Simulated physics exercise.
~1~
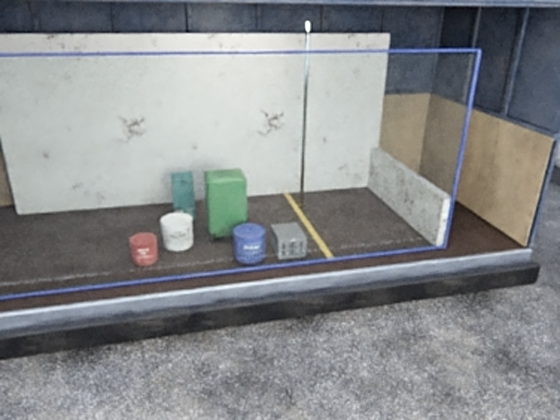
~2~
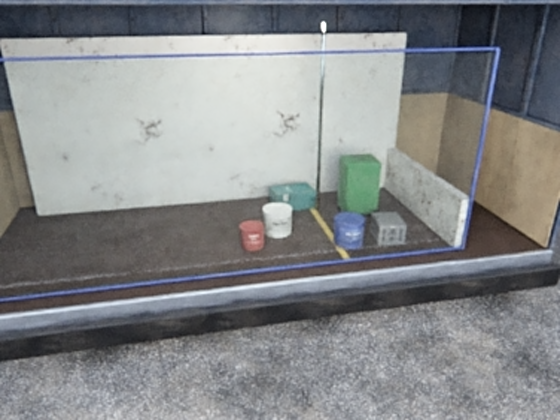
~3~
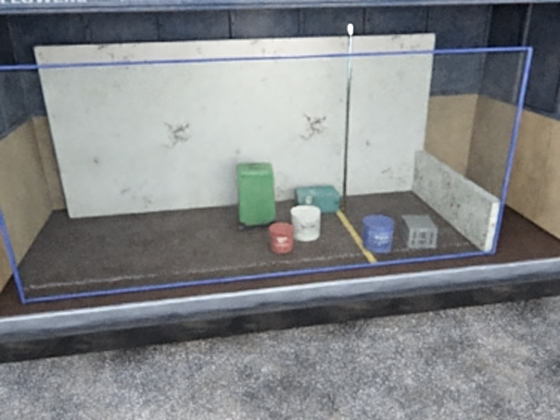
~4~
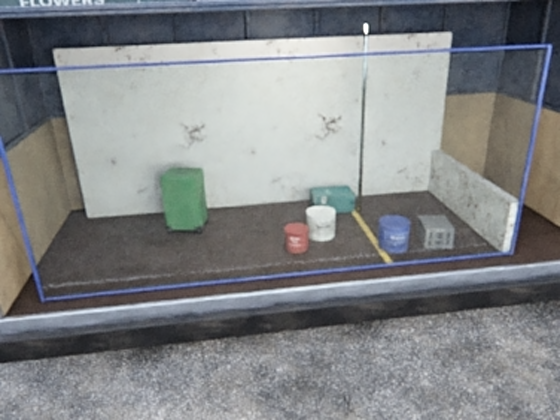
A green wheeled case rolls right across the yellow line in the bay as the buckets and grey crate slide right and the teal pack tips over; the case then rolls back far left, leaving only the blue bucket and crate beyond the line.
